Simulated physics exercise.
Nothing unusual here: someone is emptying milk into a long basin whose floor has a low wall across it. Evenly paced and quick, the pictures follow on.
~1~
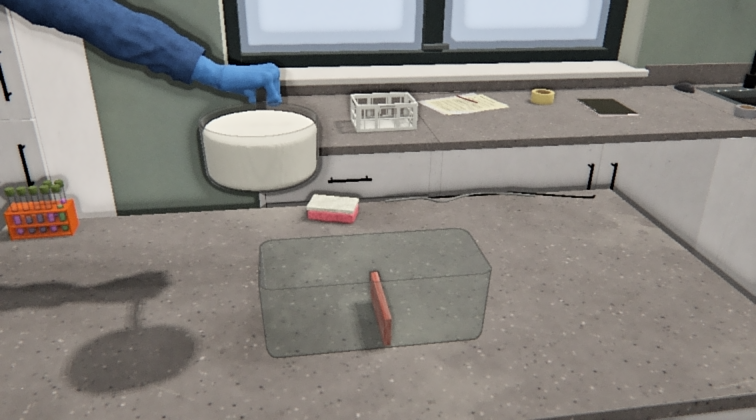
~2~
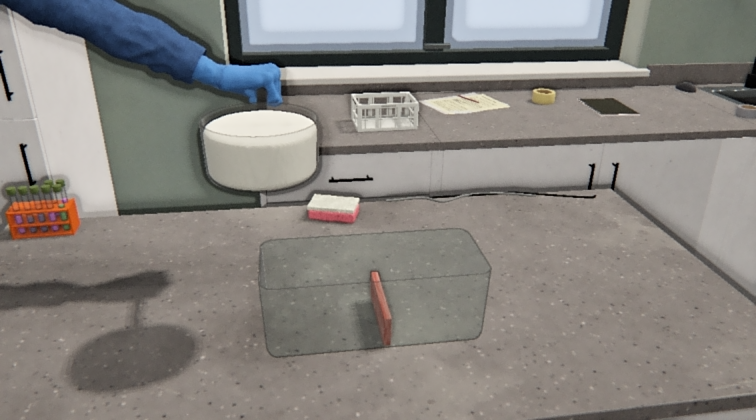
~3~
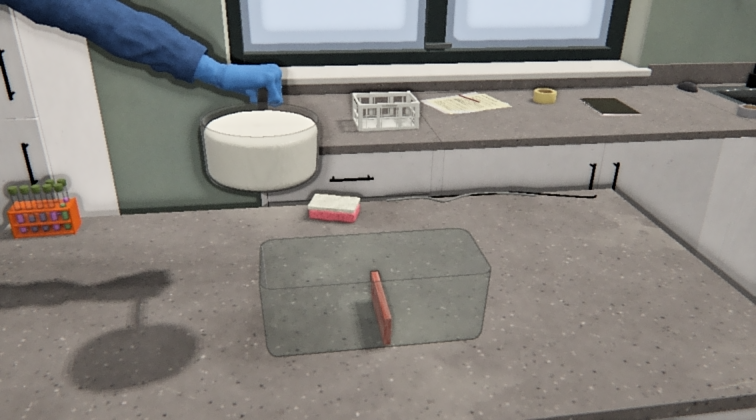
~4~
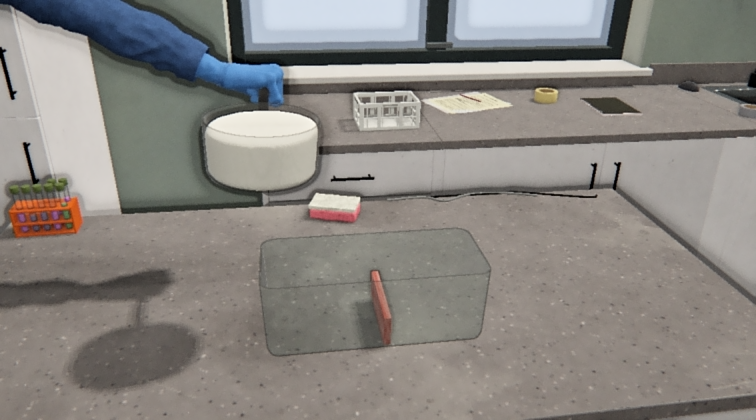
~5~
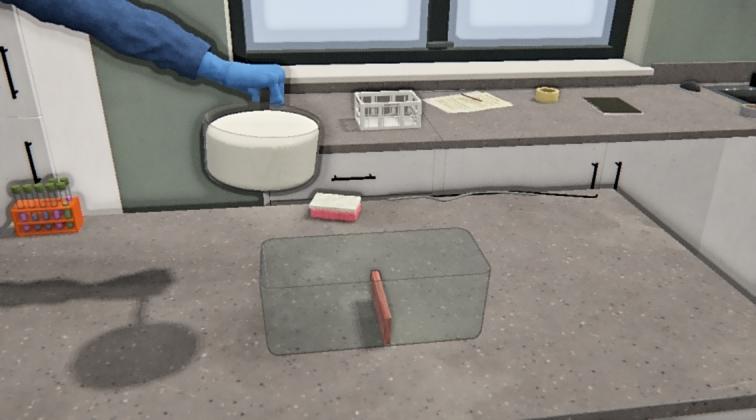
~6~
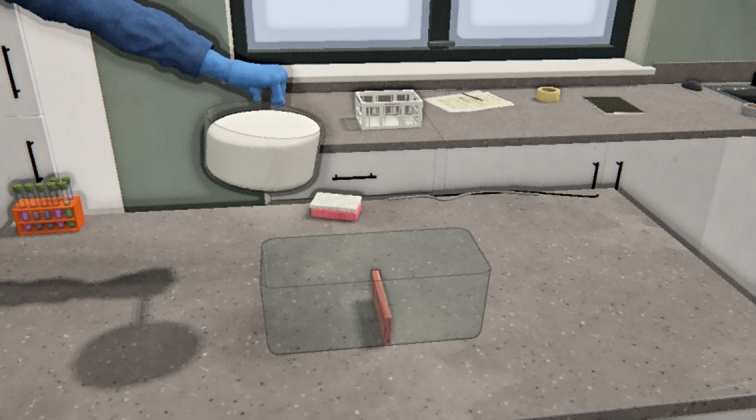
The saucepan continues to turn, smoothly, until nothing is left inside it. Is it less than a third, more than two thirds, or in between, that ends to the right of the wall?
Middle band.
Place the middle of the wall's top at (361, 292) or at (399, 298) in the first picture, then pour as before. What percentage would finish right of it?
Try 1: About 70 percent; try 2: About 15 percent.
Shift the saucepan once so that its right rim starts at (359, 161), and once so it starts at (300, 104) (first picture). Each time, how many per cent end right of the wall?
You'd get around 75 per cent and then around 30 per cent.
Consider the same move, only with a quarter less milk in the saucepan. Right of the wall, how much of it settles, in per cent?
30 %.
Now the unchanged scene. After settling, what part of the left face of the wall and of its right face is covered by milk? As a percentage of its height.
50 per cent for the left part, 60 for the right.
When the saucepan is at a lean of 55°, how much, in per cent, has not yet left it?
It still holds close to 65 per cent at that lean.
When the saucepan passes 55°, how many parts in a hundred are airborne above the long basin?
Roughly 30 per cent.
A moment on, the saucepan is tipped part way and 65 per cent is still to pour, 5 is left of the wall and 3 right of it.
Next, the saucepan is tipped on its side and 17 per cent is still to pour, 21 is left of the wall and 47 right of it.
Then the saucepan is tipped on its side and 3 per cent is still to pour, 44 is left of the wall and 49 right of it.
Later the saucepan is tipped on its side and 0 per cent is still to pour, 48 is left of the wall and 50 right of it.
In the end 49 per cent lies left of the wall, 50 right of it and 1 outside.
